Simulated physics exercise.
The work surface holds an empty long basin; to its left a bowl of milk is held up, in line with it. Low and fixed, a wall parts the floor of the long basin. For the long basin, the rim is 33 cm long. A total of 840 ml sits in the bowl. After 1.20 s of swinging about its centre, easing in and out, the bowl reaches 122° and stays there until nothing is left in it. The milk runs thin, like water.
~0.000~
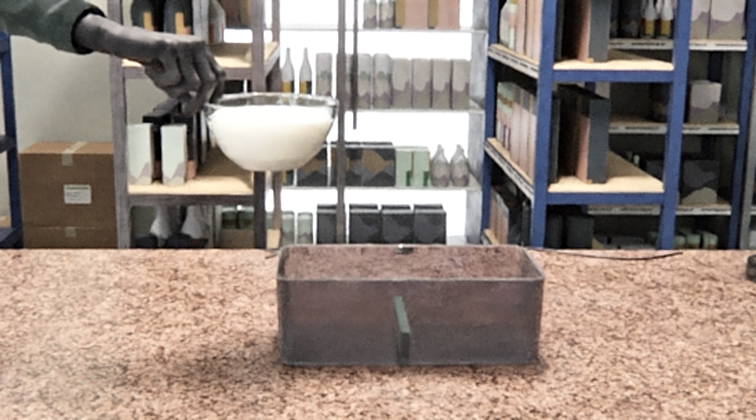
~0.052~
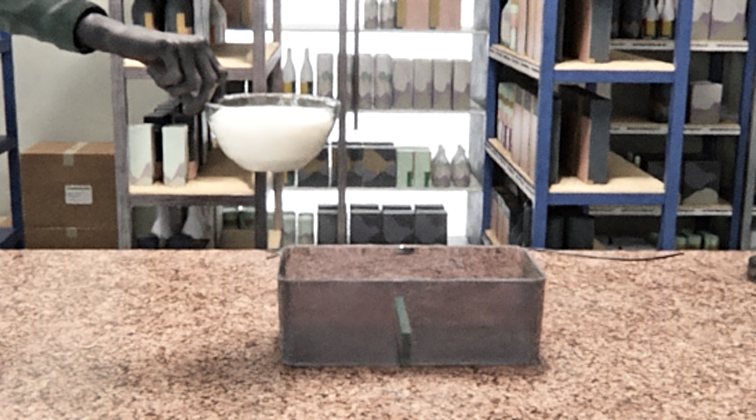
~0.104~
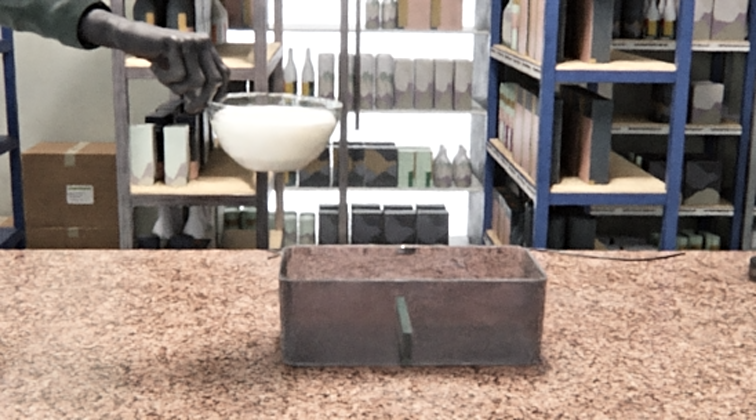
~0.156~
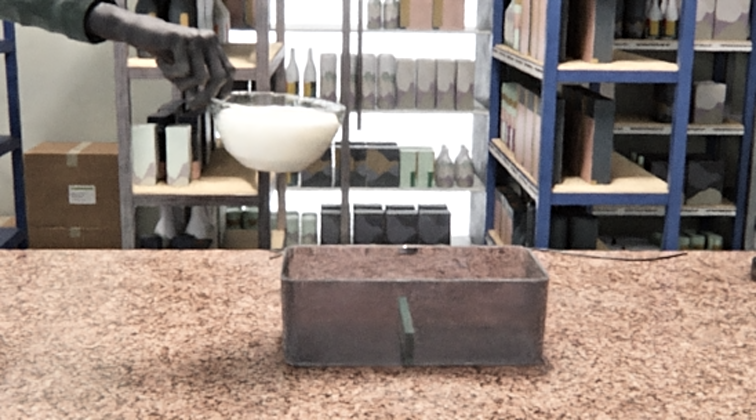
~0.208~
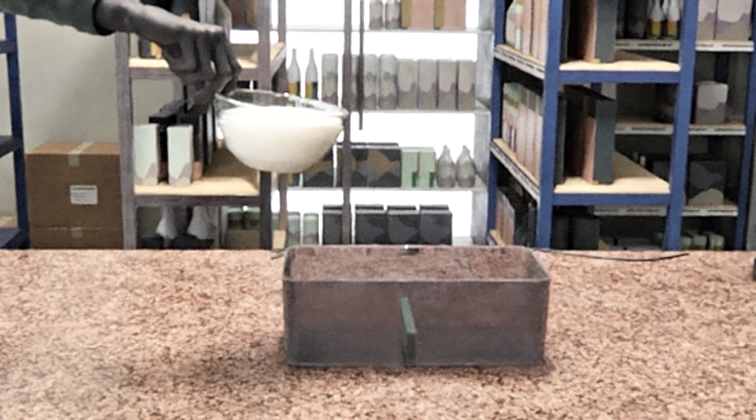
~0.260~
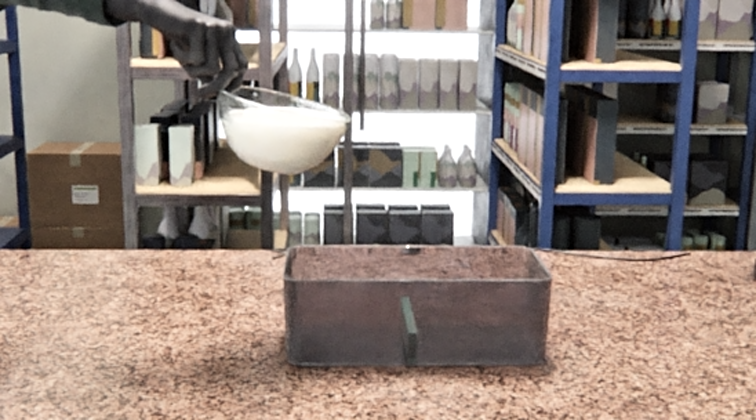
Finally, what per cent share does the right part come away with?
Roughly 37 per cent.
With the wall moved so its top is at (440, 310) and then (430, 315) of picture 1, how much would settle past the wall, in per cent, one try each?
10 in a hundred, followed by 10 in a hundred.
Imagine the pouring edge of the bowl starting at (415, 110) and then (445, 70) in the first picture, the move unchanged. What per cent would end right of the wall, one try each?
90 then 75 %.
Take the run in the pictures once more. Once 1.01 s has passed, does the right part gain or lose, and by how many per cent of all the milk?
Net change: A rise of about 3 %.
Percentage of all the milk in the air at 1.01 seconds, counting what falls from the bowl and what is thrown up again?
Near 4 percent.
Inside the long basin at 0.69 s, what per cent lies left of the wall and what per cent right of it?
Lab note: Left near 12, right near 14.
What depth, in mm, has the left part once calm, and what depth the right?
Left 22 mm, right 12 mm.
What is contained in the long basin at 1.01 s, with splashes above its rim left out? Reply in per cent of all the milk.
Roughly 96 per cent.
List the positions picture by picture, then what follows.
In the first picture, it leans 0°; its right rim is at (338, 103); the milk meets the walls at (209, 114) and (333, 115); the long basin's rim runs from (280, 263) to (534, 263); the wall's top is at (401, 314).
In the second picture, it leans 1°; its right rim is at (339, 105); the milk meets the walls at (211, 114) and (335, 115).
In the third picture, it leans 2°; its right rim is at (341, 107); the milk meets the walls at (213, 114) and (336, 117).
In the fourth picture, it leans 5°; its right rim is at (345, 110); the milk meets the walls at (216, 113) and (339, 118).
In the fifth picture, it leans 9°; its right rim is at (347, 115); the milk meets the walls at (219, 112) and (343, 119).
In the sixth picture, it leans 14°; its right rim is at (350, 120); the milk meets the walls at (223, 113) and (348, 120).
By 0.69 s the tilt is 76° and 34 per cent is still to pour, 11 is left of the wall and 15 right of it.
By 1.01 s the tilt is 115° and 0 per cent is still to pour, 62 is left of the wall and 34 right of it.
By 1.34 s the tilt is 122° and 0 per cent is still to pour, 62 is left of the wall and 36 right of it.
By 1.70 s the tilt is 122° and 0 per cent is still to pour, 61 is left of the wall and 37 right of it.
At rest 61 per cent lies left of the wall, 37 right of it and 2 outside.
